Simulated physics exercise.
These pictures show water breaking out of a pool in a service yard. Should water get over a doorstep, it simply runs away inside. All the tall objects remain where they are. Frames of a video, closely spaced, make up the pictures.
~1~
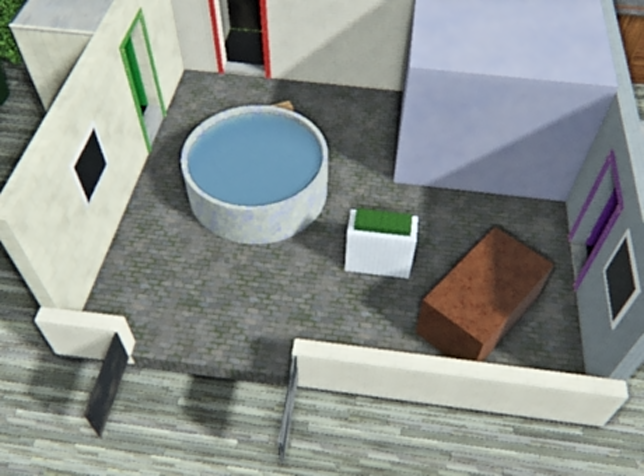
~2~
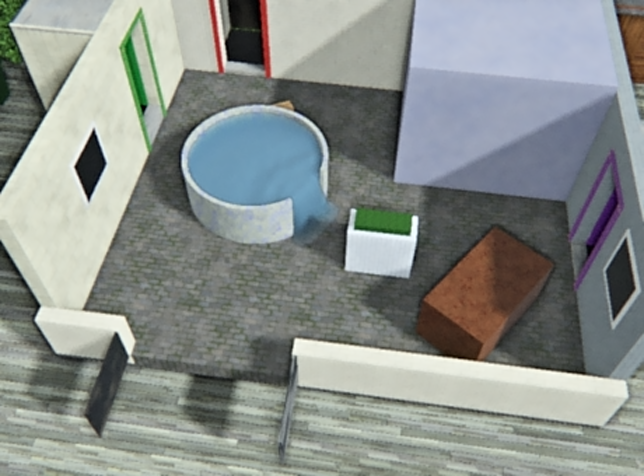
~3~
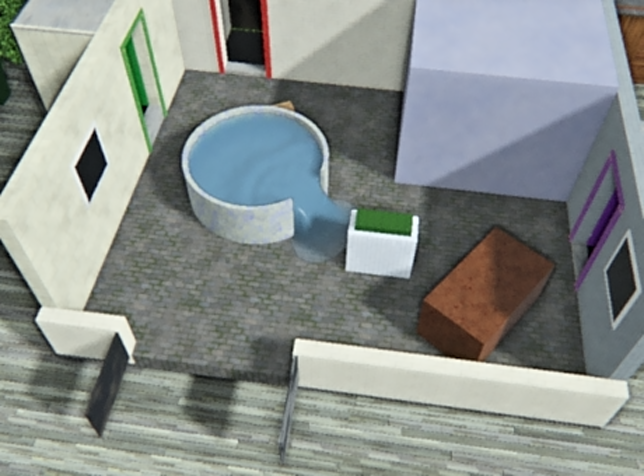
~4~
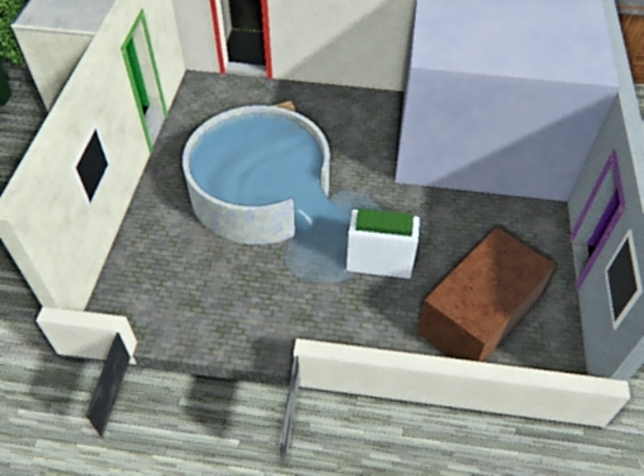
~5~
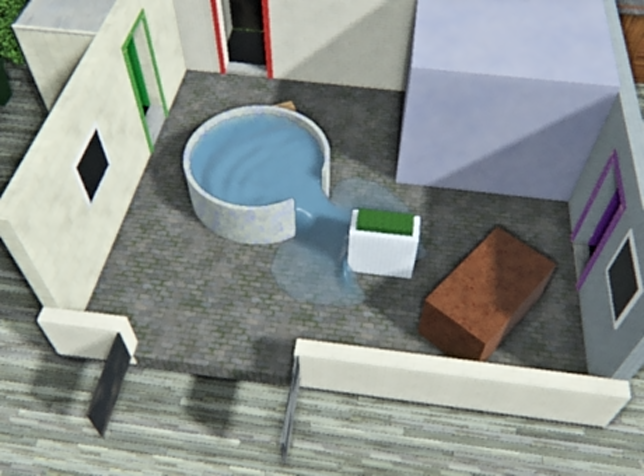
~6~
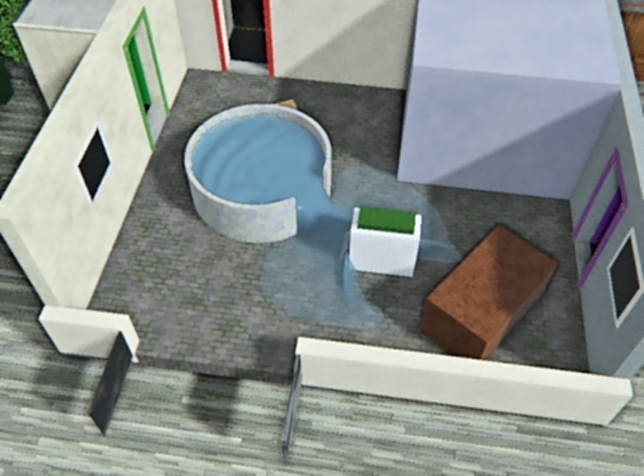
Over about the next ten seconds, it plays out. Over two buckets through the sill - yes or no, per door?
Green door - no, purple door - yes, red door - no.
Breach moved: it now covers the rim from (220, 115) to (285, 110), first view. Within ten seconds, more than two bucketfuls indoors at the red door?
My take is that red door crosses the line.
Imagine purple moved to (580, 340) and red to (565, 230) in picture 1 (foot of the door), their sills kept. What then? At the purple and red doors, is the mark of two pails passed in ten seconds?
I'd say the purple door breaks the limit and the red door breaks the limit.
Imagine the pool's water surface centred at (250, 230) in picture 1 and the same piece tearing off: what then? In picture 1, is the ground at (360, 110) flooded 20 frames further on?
At that place: Dry.
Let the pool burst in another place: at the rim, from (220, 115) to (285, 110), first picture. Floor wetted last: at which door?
The purple-painted one.
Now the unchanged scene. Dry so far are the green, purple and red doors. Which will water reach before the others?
Result: The door marked purple.
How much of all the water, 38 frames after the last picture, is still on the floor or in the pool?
Some 78 per cent.
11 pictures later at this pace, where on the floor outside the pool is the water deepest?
At about (569, 211).
A moment on, water covers 30 % of the floor; the green door not reached, the purple door under two buckets in, the red door not reached.
Next, water covers 35 % of the floor; the green door not reached, the purple door over two buckets in, the red door not reached.
Then, water covers 40 % of the floor; the green door not reached, the purple door far over two buckets in, the red door not reached.
Later, water covers 45 % of the floor; the green door not reached, the purple door far over two buckets in, the red door not reached.
In the end, water covers 75 % of the floor; the green door not reached, the purple door far over two buckets in, the red door not reached.
